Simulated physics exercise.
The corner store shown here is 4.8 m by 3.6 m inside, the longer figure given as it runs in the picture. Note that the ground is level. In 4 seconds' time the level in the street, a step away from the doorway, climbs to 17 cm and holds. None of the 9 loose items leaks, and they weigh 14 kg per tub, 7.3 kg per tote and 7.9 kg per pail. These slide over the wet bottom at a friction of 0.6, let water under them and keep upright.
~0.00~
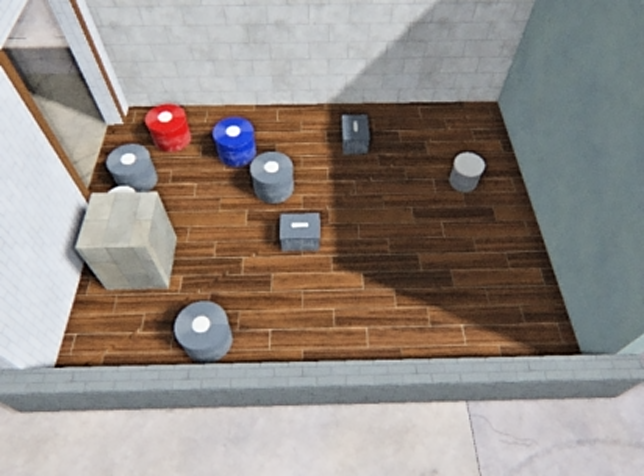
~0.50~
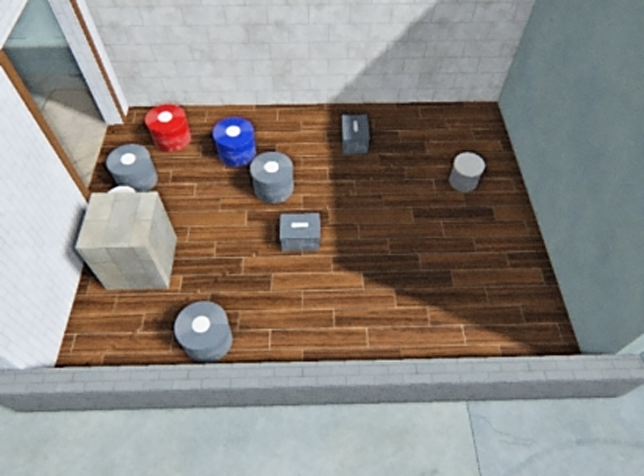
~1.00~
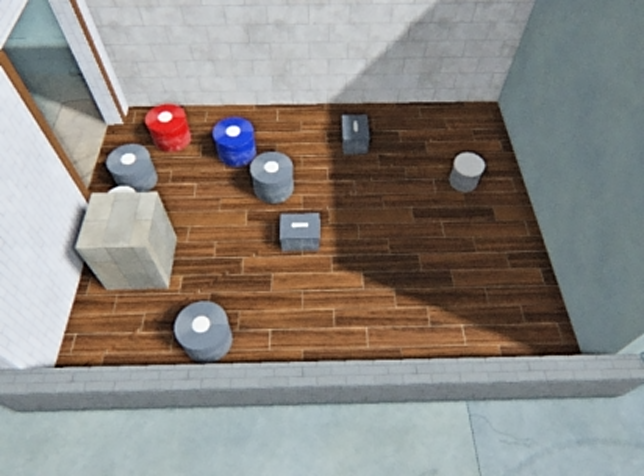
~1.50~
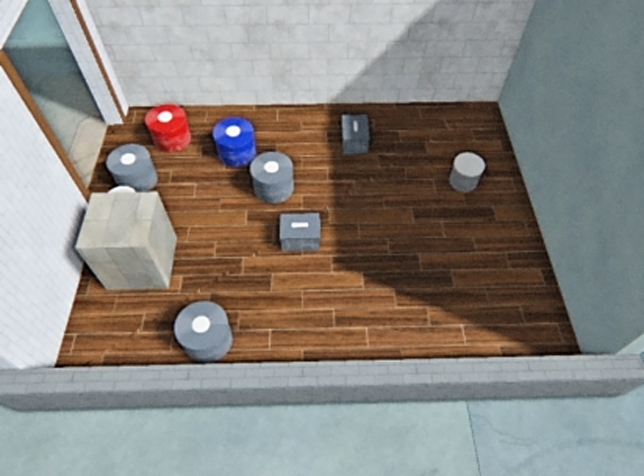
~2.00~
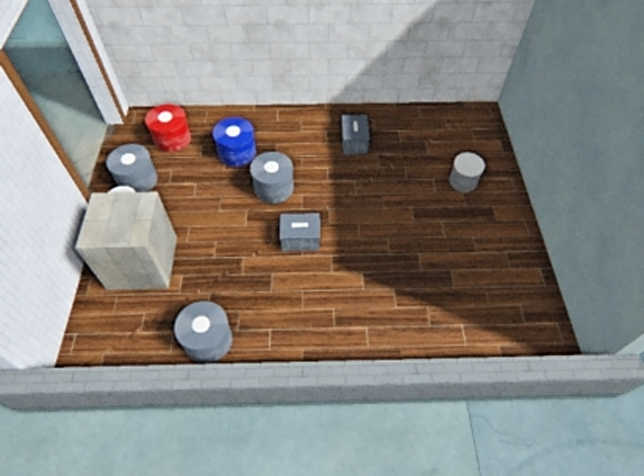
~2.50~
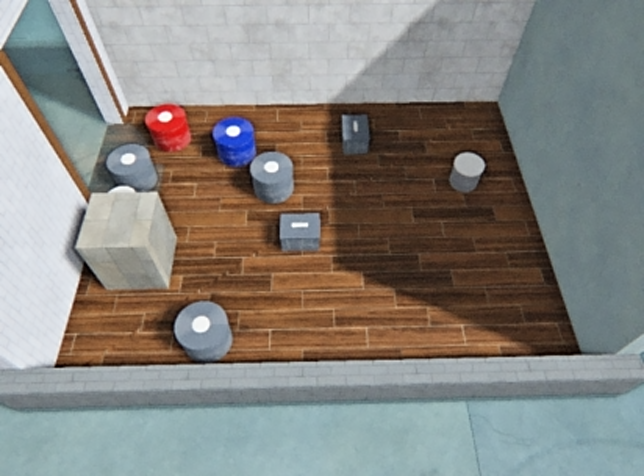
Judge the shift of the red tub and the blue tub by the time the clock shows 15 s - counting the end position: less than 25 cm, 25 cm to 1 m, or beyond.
Looking at where they end up, the red tub ends well away while the blue tub ends well away.
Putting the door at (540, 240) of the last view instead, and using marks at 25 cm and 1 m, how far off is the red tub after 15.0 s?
The red tub ends up a great distance away.
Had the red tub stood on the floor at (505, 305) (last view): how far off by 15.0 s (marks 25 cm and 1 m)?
It goes a long way.
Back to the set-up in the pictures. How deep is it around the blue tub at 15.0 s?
The depth there is around 12 cm.
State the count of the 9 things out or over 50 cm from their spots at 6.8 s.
At that moment it comes to 3.
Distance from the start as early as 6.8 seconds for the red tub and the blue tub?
150 and 80 cm, roughly.
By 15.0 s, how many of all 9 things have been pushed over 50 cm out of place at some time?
Count: 7.
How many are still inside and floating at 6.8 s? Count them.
At that instant the tally stands at 0.
After 3.5 s the red tub is near (165, 117), 0.0 m from its start, aground; the blue tub is near (233, 132), 0.0 m from its start, aground; 0 afloat.
After 6.8 s the red tub is near (312, 95), 1.7 m from its start, aground; the blue tub is near (306, 123), 0.8 m from its start, aground; 0 afloat.
After 11.0 s the red tub is near (481, 111), 3.7 m from its start, afloat; the blue tub is near (365, 150), 1.5 m from its start, aground; 2 afloat.
After 15.0 s the red tub is near (558, 302), 4.6 m from its start, afloat; the blue tub is near (438, 173), 2.3 m from its start, afloat; 7 afloat.
